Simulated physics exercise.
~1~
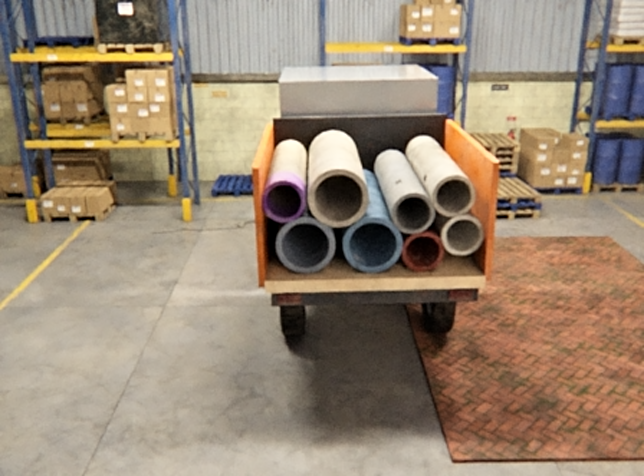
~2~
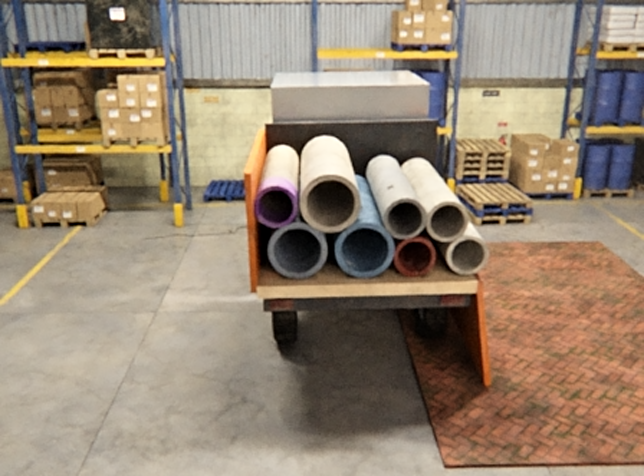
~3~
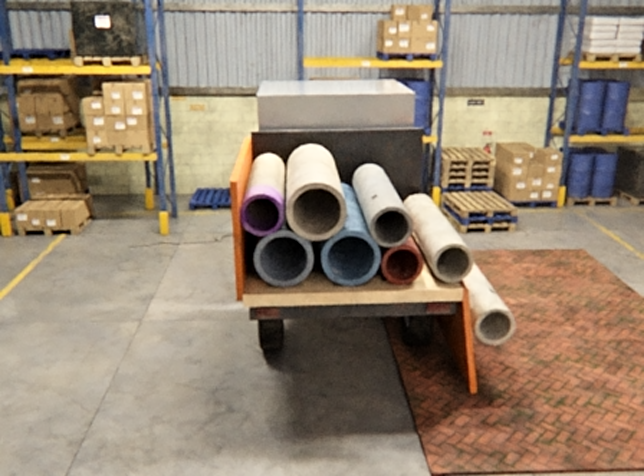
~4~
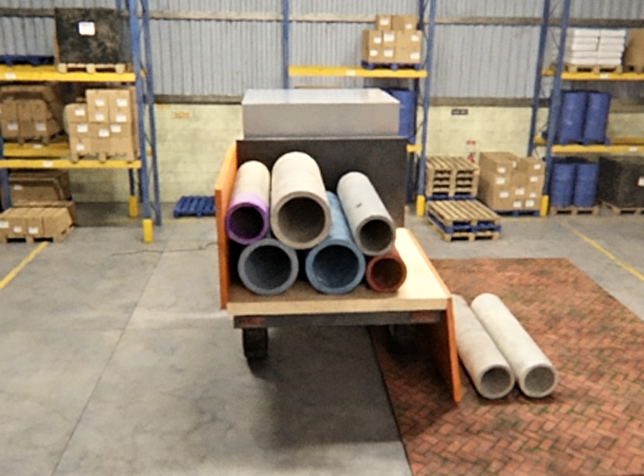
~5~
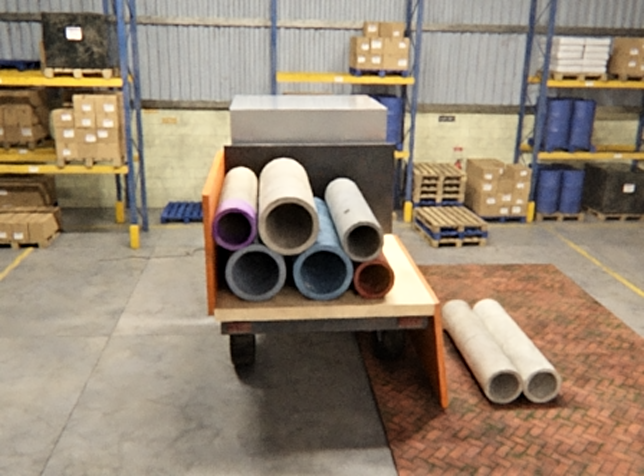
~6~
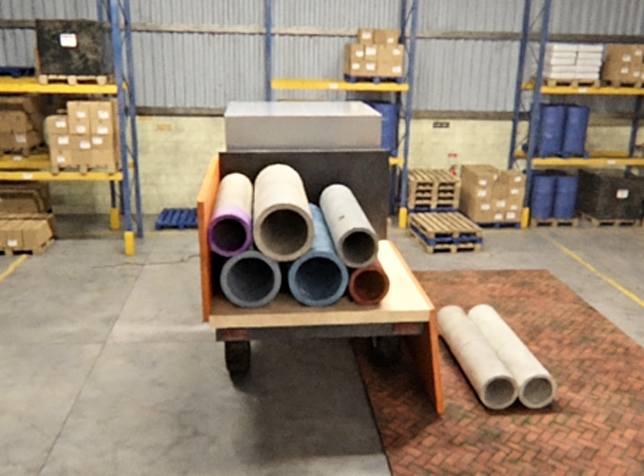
In a warehouse, the orange right side board of a parked flatbed loaded with concrete pipes drops open, and two grey pipes roll off onto the brick-patterned floor area, coming to rest side by side while the purple pipe and the others stay stacked aboard.
